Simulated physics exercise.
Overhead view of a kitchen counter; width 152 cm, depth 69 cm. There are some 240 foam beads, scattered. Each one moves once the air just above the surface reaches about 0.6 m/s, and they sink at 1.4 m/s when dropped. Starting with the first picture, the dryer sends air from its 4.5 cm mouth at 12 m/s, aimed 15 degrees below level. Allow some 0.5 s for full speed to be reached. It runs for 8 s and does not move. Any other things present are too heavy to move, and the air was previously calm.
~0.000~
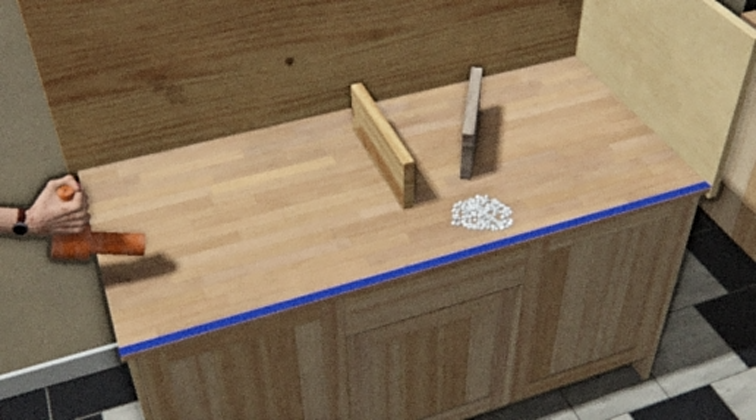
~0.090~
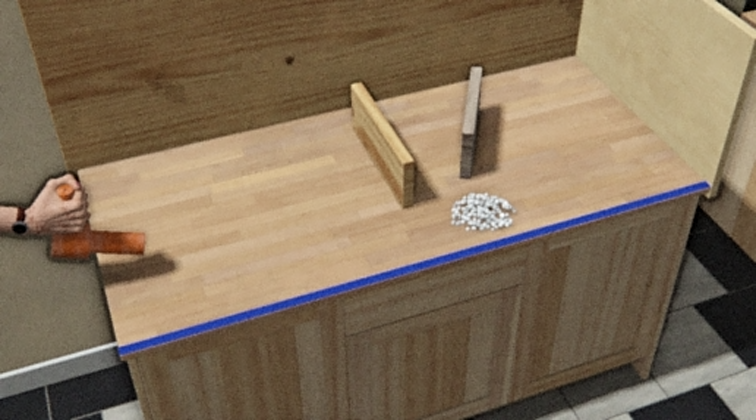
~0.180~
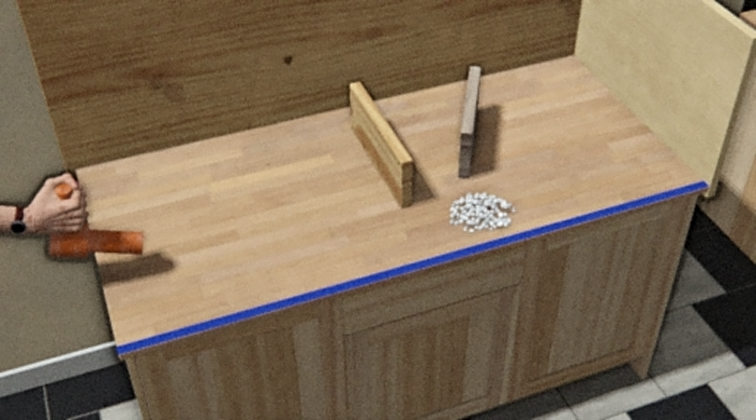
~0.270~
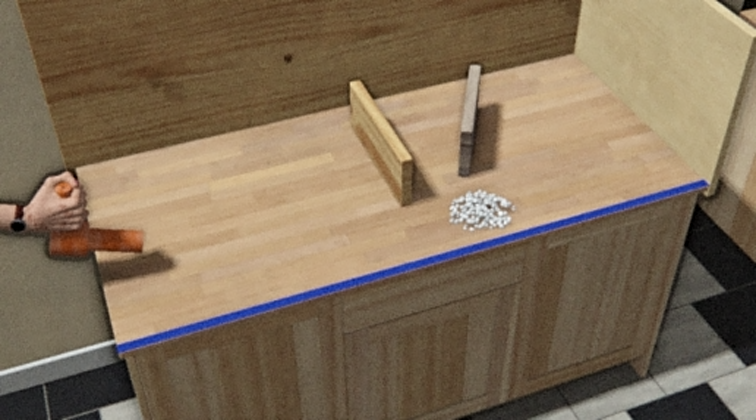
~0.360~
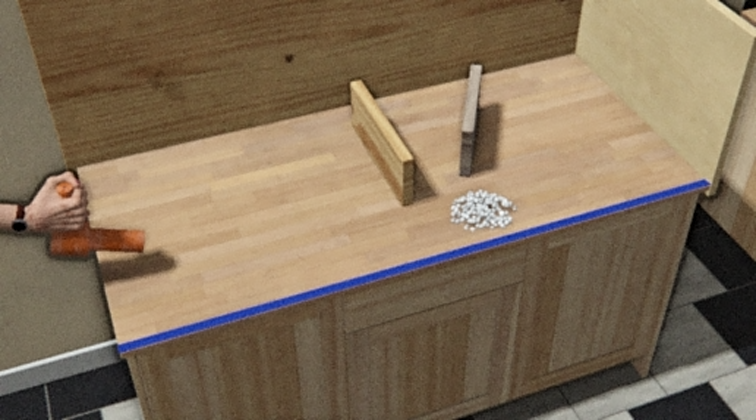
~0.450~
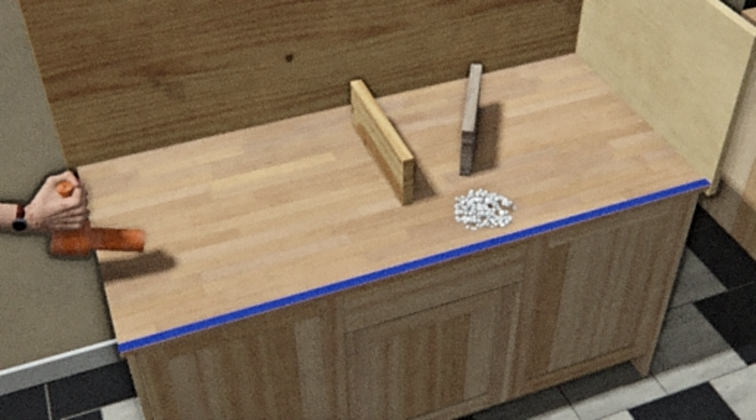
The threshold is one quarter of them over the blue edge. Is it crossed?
Yes, beyond one in four.
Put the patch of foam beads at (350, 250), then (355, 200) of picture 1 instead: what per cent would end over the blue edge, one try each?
80 and 0 in a hundred, respectively.
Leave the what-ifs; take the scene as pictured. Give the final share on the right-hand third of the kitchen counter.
Roughly 40 in a hundred.
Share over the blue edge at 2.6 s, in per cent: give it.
40 per cent or so.
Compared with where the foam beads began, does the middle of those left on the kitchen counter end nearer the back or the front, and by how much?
It moves toward the far edge, close to 55 cm.
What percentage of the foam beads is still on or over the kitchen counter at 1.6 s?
Roughly 60 %.
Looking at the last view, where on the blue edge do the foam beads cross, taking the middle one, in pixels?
The middle of the crossings lies near (609, 214) in the last picture.
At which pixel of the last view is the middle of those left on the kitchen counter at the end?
Centre point: About (438, 88).
After 1.6 s, 59 % are on the move or not yet settled, 41 % are over the blue edge; the middle of those still in play is near (621, 121).
After 2.6 s, 55 % are on the move or not yet settled, 42 % are over the blue edge; the middle of those still in play is near (565, 58).
After 4.4 s, 49 % are on the move or not yet settled, 42 % are over the blue edge; the middle of those still in play is near (519, 67).
After 8.0 s, at the end, 42 % are over the blue edge; the middle of those still in play is near (438, 88).
